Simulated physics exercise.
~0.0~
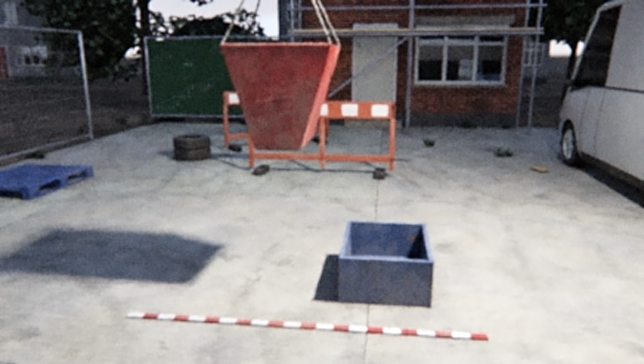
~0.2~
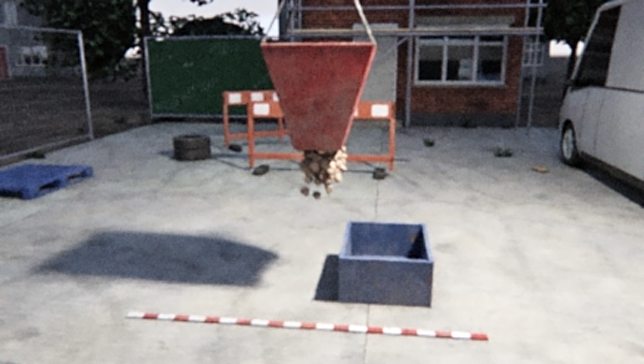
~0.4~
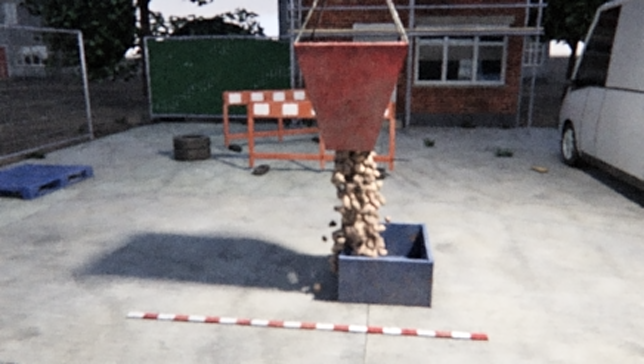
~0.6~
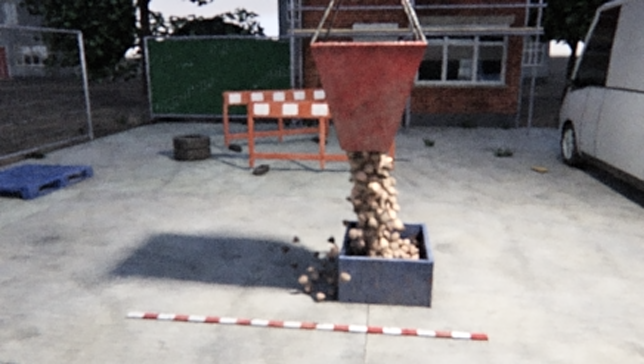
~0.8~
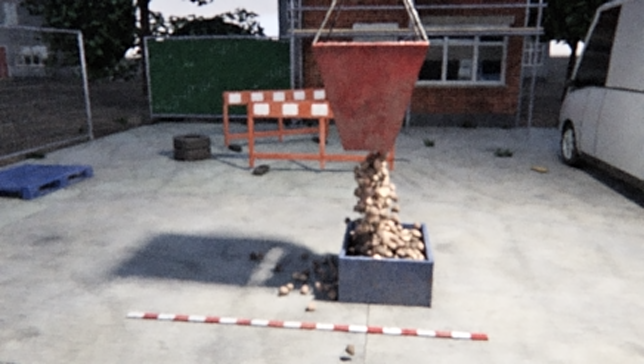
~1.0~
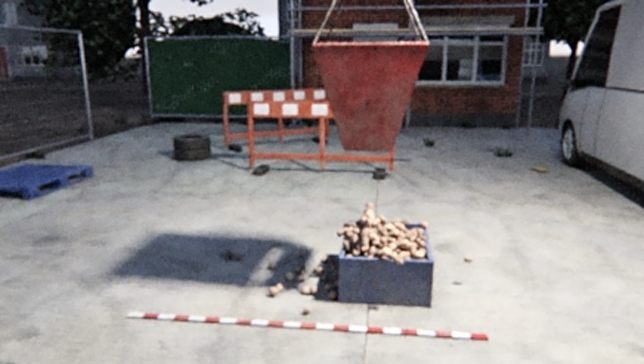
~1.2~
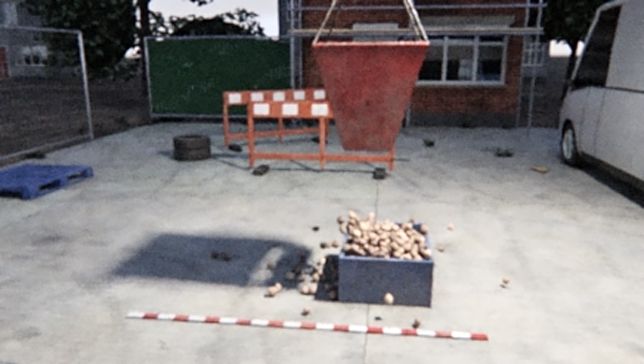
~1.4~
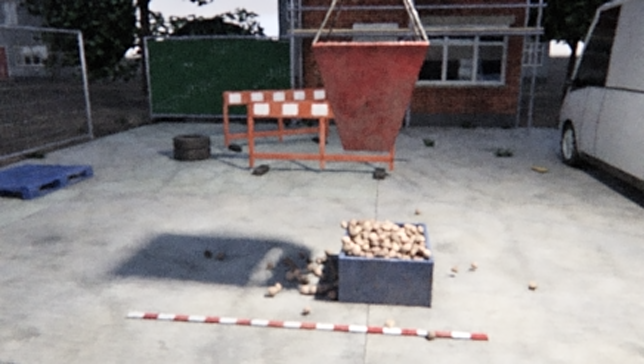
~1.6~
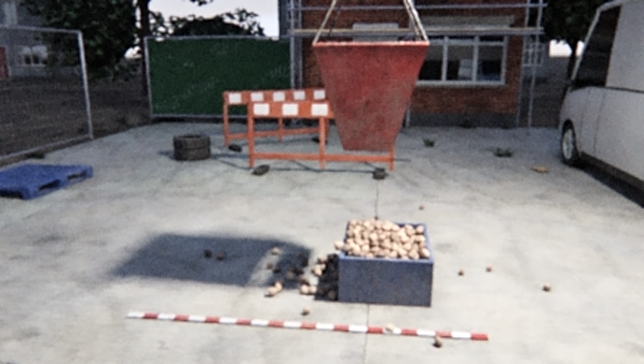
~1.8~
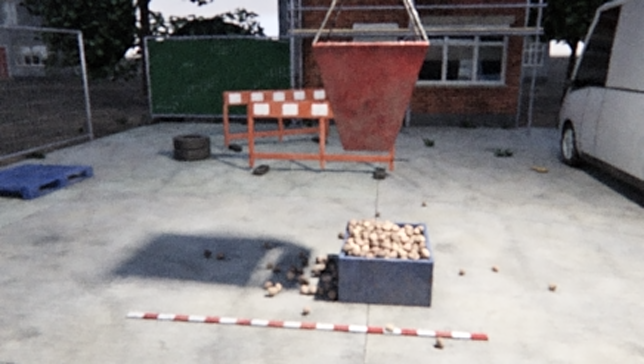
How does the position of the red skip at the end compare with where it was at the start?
At the start the red skip hung to the left of the blue bin. By the end it was farther right, hanging roughly above the bin.
